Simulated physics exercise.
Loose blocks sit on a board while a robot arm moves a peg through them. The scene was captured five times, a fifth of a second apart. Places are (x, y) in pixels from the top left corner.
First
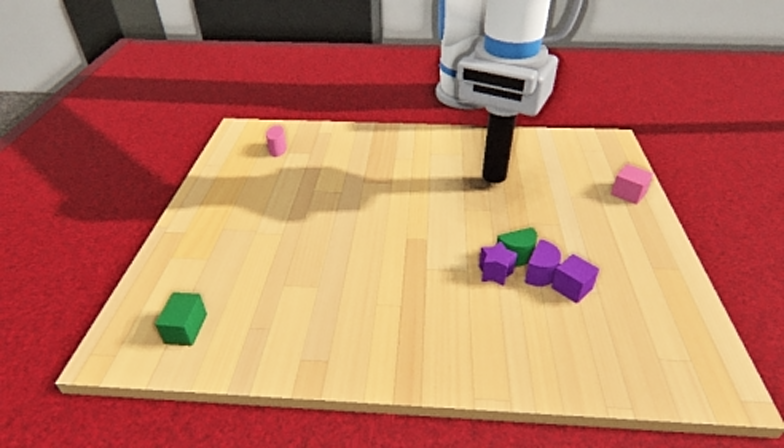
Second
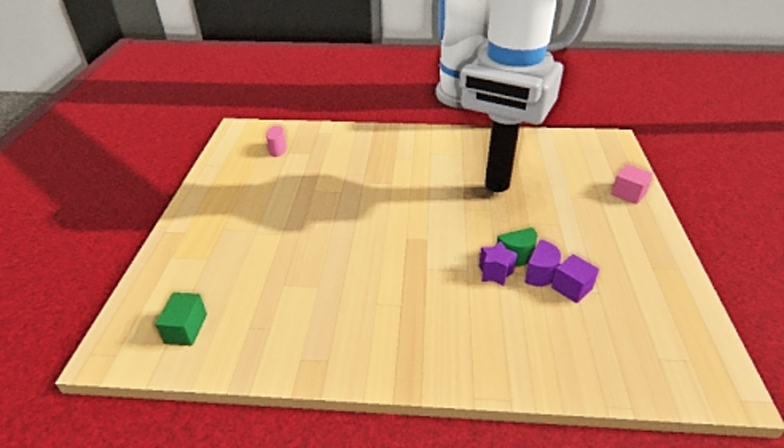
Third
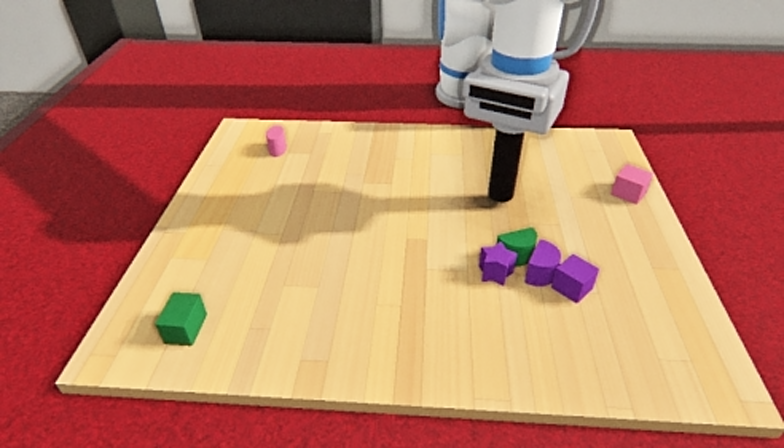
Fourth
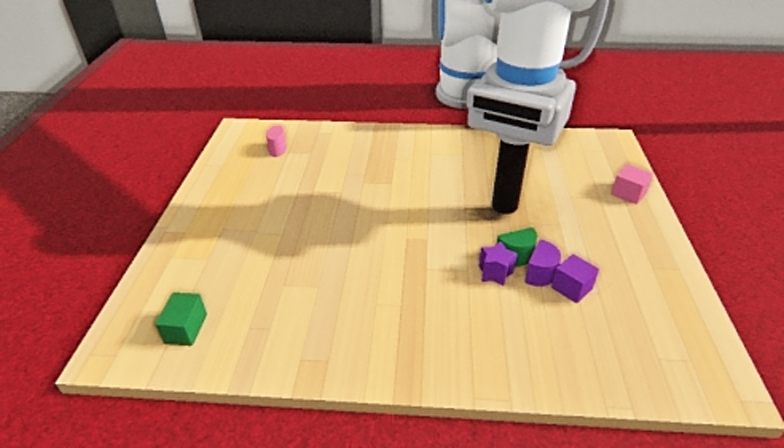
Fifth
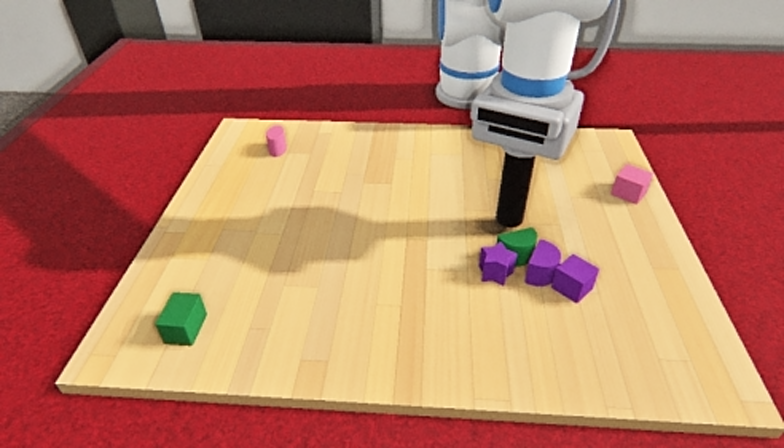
A pale wooden board lies on a red surface, seen from a fixed viewpoint in front and slightly above. A green cube sits at the near left, a small pink block at the far left, a pink cube at the right, and a green block clusters with three purple ones right of centre. The white and blue robot arm moves its black peg steadily nearer the cluster, while the blocks stay still.
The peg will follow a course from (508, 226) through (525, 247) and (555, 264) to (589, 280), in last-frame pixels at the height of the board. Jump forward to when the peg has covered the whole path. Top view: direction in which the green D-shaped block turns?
From above, the turn goes clockwise.
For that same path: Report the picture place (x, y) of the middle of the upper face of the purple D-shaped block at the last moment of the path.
Its top centre is at about (557, 269).
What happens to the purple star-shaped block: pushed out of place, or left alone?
When the path is over, the purple star-shaped block is still on its spot.
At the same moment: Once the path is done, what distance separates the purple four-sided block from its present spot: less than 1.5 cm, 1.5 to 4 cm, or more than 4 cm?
Covers 1.5 to 4 cm.
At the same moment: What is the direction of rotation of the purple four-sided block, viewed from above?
Turns anticlockwise.
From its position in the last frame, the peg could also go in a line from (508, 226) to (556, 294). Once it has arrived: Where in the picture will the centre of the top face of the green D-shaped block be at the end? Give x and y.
The middle of its top is at (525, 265).
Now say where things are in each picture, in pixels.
In the first frame, lower end of the peg (494, 177), tops of blocks, purple star-shaped block (498, 254), green D-shaped block (520, 237), purple D-shaped block (546, 254), purple four-sided block (578, 268).
In the second frame, peg (497, 186), blocks as before.
In the third frame, peg (501, 196), blocks as before.
In the fourth frame, peg (505, 207), blocks as before.
In the fifth frame, peg (509, 220), purple star-shaped block (498, 254), green D-shaped block (520, 237), purple D-shaped block (546, 254), purple four-sided block (578, 268).
What follows on the original path. One third of the way, peg (528, 242); green D-shaped block (522, 244), turned 35° clockwise; purple D-shaped block (549, 257).
Two thirds of the way, peg (558, 258); green D-shaped block (523, 248), turned 55° clockwise; purple D-shaped block (556, 267), turned 50° clockwise; purple four-sided block (591, 277), turned 30° anticlockwise.
At the end, peg (591, 274); purple star-shaped block not moved; green D-shaped block (523, 248), turned 55° clockwise; purple D-shaped block (557, 269), turned 75° clockwise; purple four-sided block (597, 283), turned 30° anticlockwise.
